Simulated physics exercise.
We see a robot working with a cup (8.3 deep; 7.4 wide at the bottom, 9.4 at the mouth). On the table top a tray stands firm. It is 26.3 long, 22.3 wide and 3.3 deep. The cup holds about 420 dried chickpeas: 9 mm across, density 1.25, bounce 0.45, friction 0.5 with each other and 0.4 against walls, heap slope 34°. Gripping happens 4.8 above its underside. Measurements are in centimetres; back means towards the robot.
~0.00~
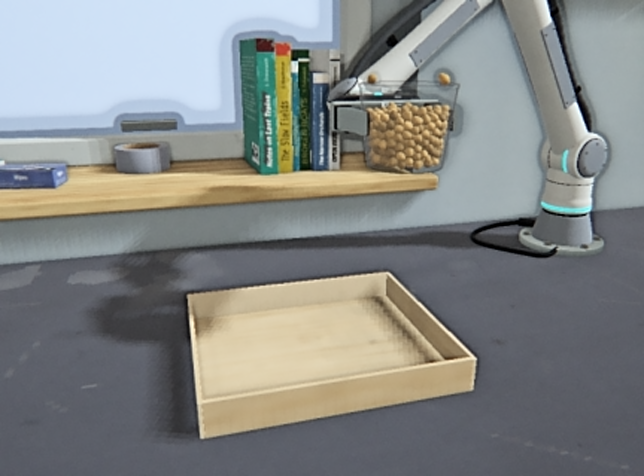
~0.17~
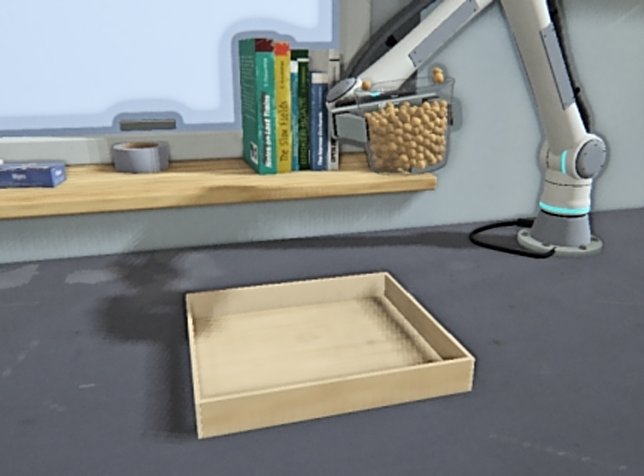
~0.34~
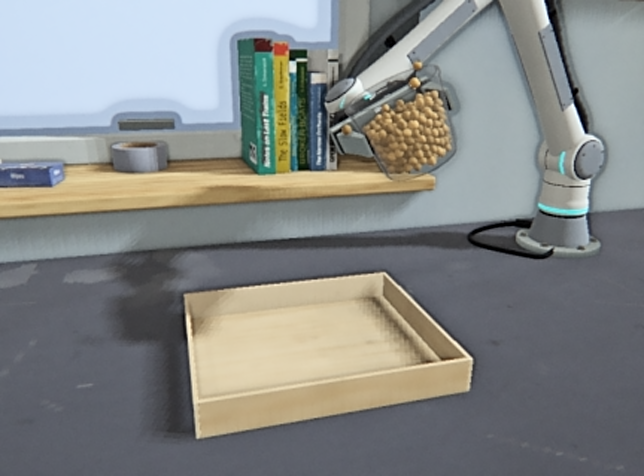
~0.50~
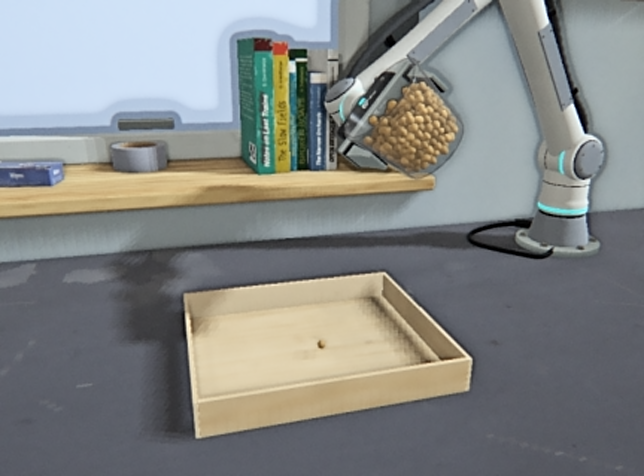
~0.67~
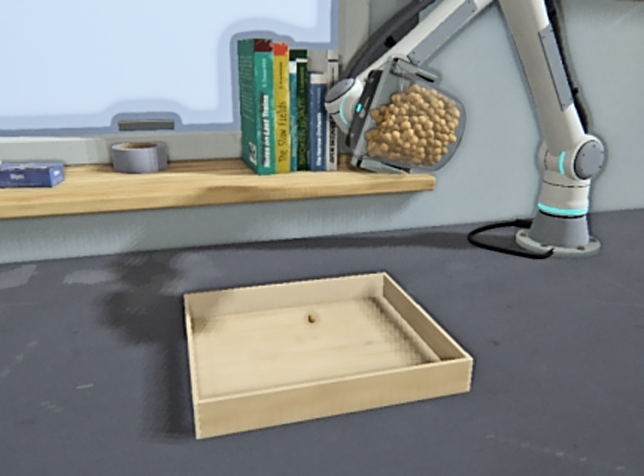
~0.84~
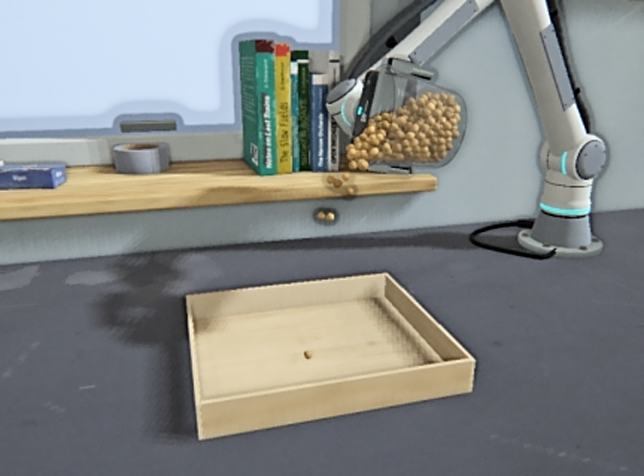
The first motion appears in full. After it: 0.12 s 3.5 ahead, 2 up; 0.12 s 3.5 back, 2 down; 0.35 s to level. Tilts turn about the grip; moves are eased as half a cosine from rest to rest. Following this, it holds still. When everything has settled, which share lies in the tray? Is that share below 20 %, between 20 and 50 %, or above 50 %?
The share is above 50 %.
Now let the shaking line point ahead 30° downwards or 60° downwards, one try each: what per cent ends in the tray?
First try some 40 %, second try some 20 %.
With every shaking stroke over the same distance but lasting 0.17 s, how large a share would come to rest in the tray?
Roughly 40 percent then.
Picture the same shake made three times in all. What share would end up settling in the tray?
Then roughly 90 percent.
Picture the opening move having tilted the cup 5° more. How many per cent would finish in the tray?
Near 75 %.
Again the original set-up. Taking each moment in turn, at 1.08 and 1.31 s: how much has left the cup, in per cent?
The share out is 45 per cent at the earlier time and 65 per cent at the later one.
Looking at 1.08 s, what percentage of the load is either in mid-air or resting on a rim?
Logged share: Close to 38 per cent.
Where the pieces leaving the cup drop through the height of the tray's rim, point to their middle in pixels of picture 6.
I'd put it somewhere near (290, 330).
After 1.08 s, tilted 78° forward, highest piece 26 above the table; 239 in the cup, 23 in the tray, 161 in flight or on a rim.
After 1.31 s, tilted 20° forward, highest piece 28 above the table; 276 in the tray, 138 in the cup, 9 in flight or on a rim.
After 1.63 s, level, highest piece 26 above the table; 281 in the tray, 138 in the cup, 4 on the table or floor.
After 2.68 s, level, highest piece 26 above the table; 281 in the tray, 138 in the cup, 4 on the table or floor.
In the end, 281 in the tray, 138 in the cup, 4 on the table or floor. That is 66 % in the tray.
